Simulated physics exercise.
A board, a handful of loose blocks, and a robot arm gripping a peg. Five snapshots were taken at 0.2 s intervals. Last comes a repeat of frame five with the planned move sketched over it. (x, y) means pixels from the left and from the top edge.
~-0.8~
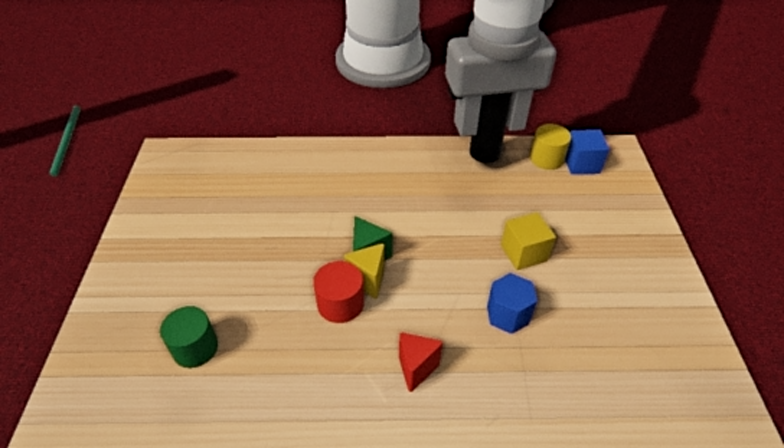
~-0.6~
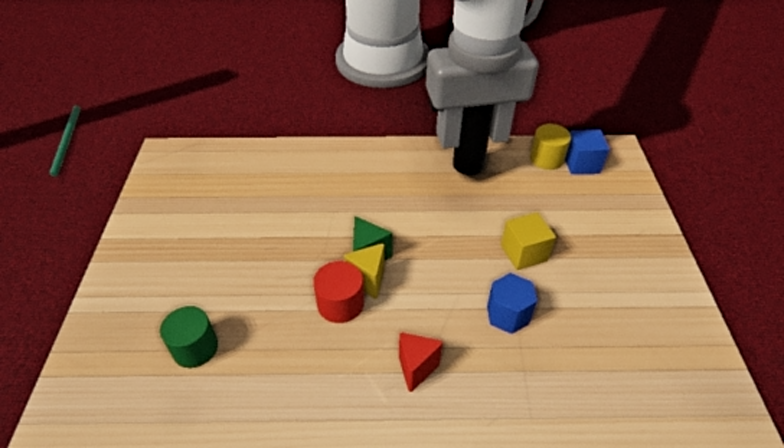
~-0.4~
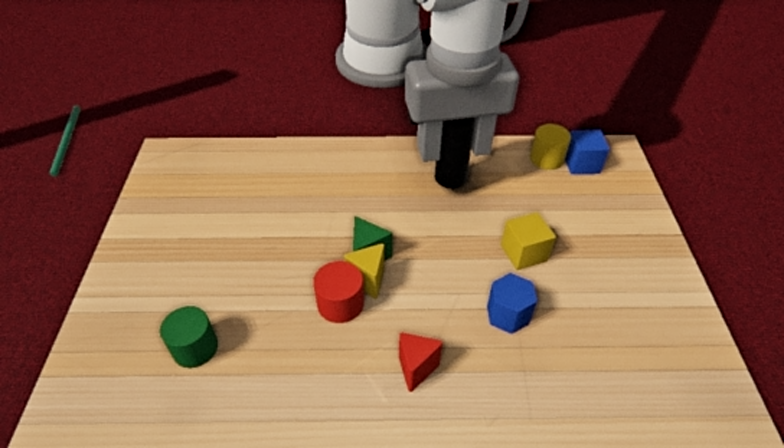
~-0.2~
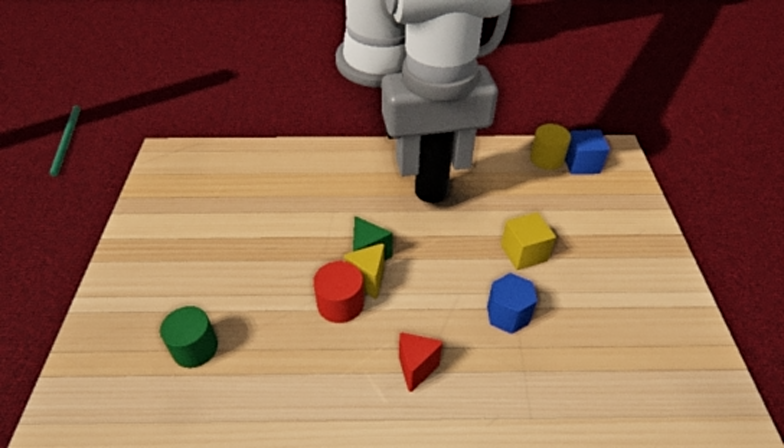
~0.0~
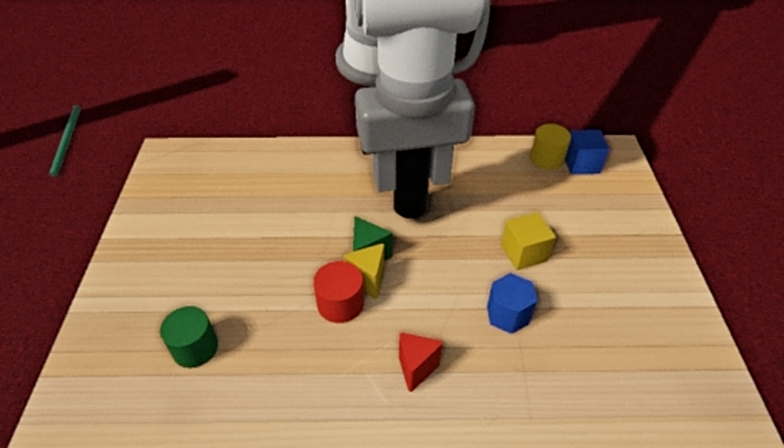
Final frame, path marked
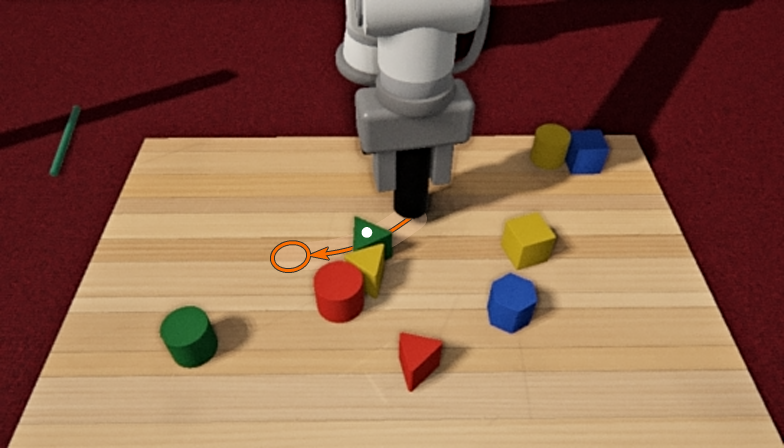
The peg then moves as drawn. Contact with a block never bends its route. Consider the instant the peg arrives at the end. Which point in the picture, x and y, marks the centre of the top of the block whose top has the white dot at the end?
It will end up at (311, 256).
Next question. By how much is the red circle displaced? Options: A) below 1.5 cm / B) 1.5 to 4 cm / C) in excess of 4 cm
The answer is A.
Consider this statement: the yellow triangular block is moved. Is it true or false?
Verdict: False.
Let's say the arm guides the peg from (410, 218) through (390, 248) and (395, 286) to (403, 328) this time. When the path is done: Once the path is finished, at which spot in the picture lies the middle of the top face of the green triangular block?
Its top middle: (352, 244).
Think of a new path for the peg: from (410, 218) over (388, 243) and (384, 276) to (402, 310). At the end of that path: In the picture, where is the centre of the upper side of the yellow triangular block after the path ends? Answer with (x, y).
The middle of its upper face should be somewhere near (370, 298).
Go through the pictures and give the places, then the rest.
The first picture shows peg tip (485, 153); block tops, red circle (338, 280); green triangular block (367, 232); yellow triangular block (368, 258).
The second picture shows peg (468, 165); blocks unchanged.
The third picture shows peg (451, 178); blocks unchanged.
The fourth picture shows peg (431, 192); blocks unchanged.
The fifth picture shows peg (410, 207); red circle (338, 280); green triangular block (367, 232); yellow triangular block (368, 258).
Path on the board, from (410, 218) through (377, 239) and (336, 252) to (291, 256); the dot is on the green triangular block.
The first path, step by step. One third of the way, peg (376, 228); green triangular block (361, 236).
Two thirds of the way, peg (334, 241); red circle (334, 286); green triangular block (322, 252), turned 20° anticlockwise.
At the end, peg (288, 245); red circle (335, 286); green triangular block (311, 256), turned 35° anticlockwise; yellow triangular block in place.
